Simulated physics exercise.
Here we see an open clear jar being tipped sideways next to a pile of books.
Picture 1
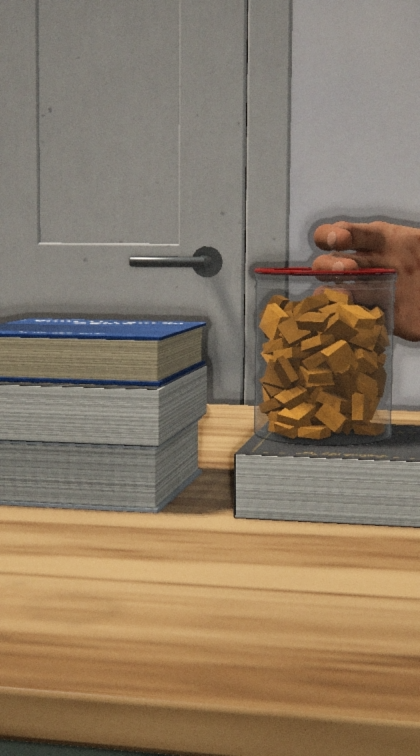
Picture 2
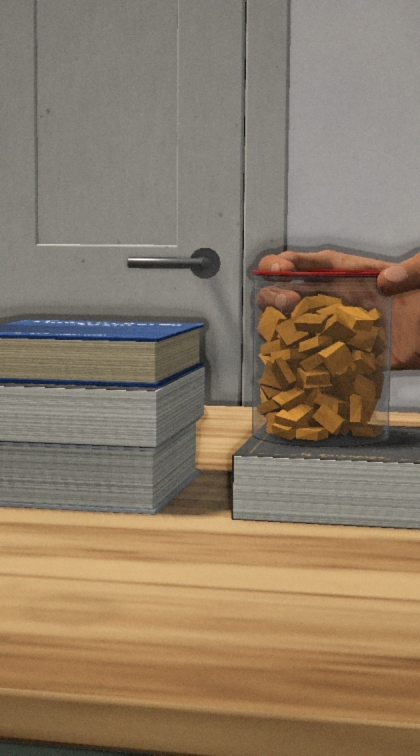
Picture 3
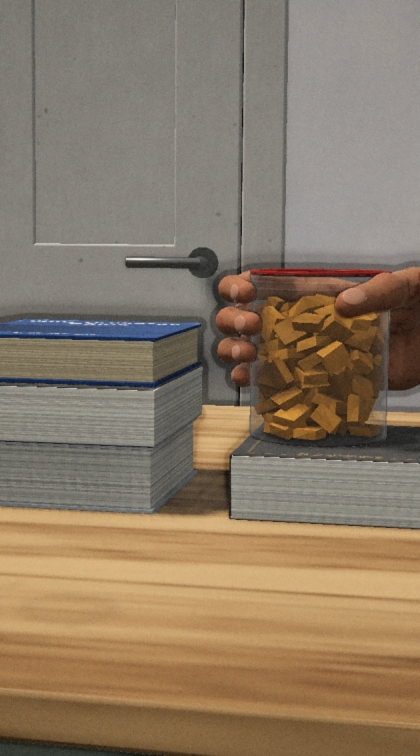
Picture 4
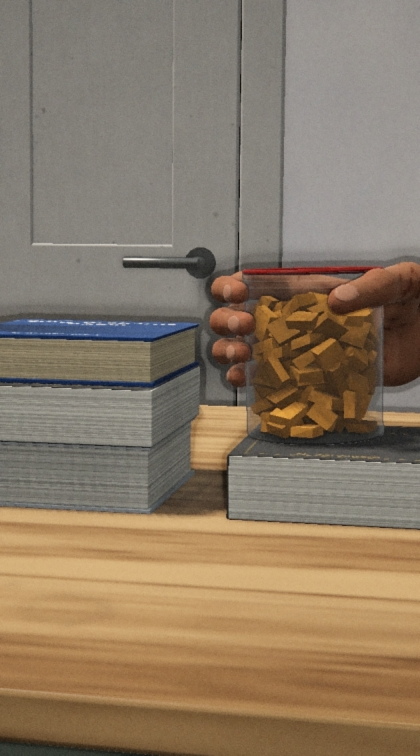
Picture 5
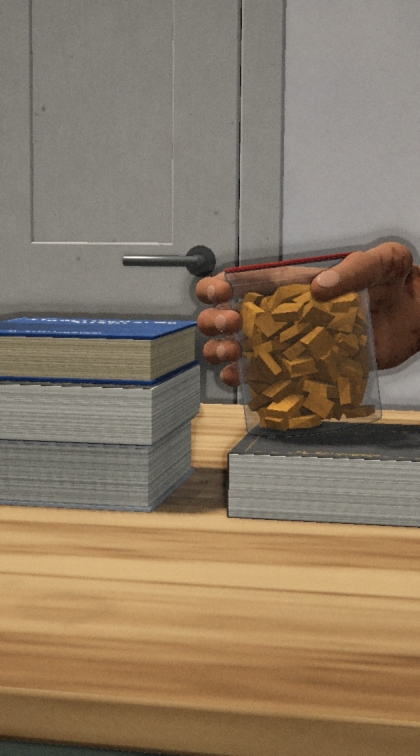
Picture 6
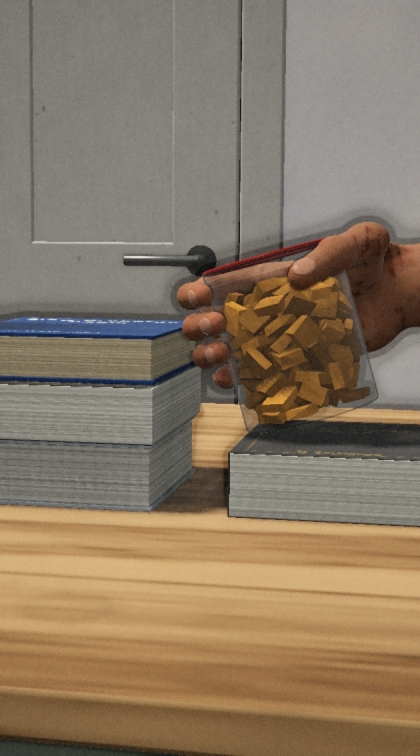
Hand reaching in from the right, gripping a clear jar of small orange-brown chunks, then lifting and tilting it leftward beside stacked books.
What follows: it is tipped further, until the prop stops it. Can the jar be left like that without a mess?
Resting there: Filling fully retained.
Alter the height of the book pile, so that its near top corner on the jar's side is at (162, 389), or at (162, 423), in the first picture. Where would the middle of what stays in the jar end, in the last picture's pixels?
Case 1: (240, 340); case 2: (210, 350).
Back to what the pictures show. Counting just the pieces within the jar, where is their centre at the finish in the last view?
It comes out near (267, 340) in the last picture, I'd say.
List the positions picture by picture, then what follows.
Jar at (324, 353), three quarters full of small crackers; book pile at (89, 349), reaching most of the way up the jar, in the first picture.
Jar at (321, 354), upright; rim at (257, 272); top of the contents at (312, 322), in the second picture.
Jar at (319, 354), upright; rim at (254, 272); book pile at (85, 350), in the third picture.
Jar at (314, 352), upright; rim at (247, 272); top of the contents at (304, 320), in the fourth picture.
Jar at (304, 343), leaning 8°; rim at (229, 271); book pile at (82, 348), in the fifth picture.
Jar at (291, 335), leaning 16°; rim at (207, 275); book pile at (83, 348), reaching most of the way up the jar, in the sixth picture.
Then, 0.13 s after the last picture, the jar leans 25°; everything is still inside.
Then, 0.29 s after the last picture, the jar leans 32°; everything is still inside.
Then, 0.46 s after the last picture, the jar rests on the book pile at 33°; everything is still inside.
At rest, the jar rests on the book pile at 33°; everything is still inside.
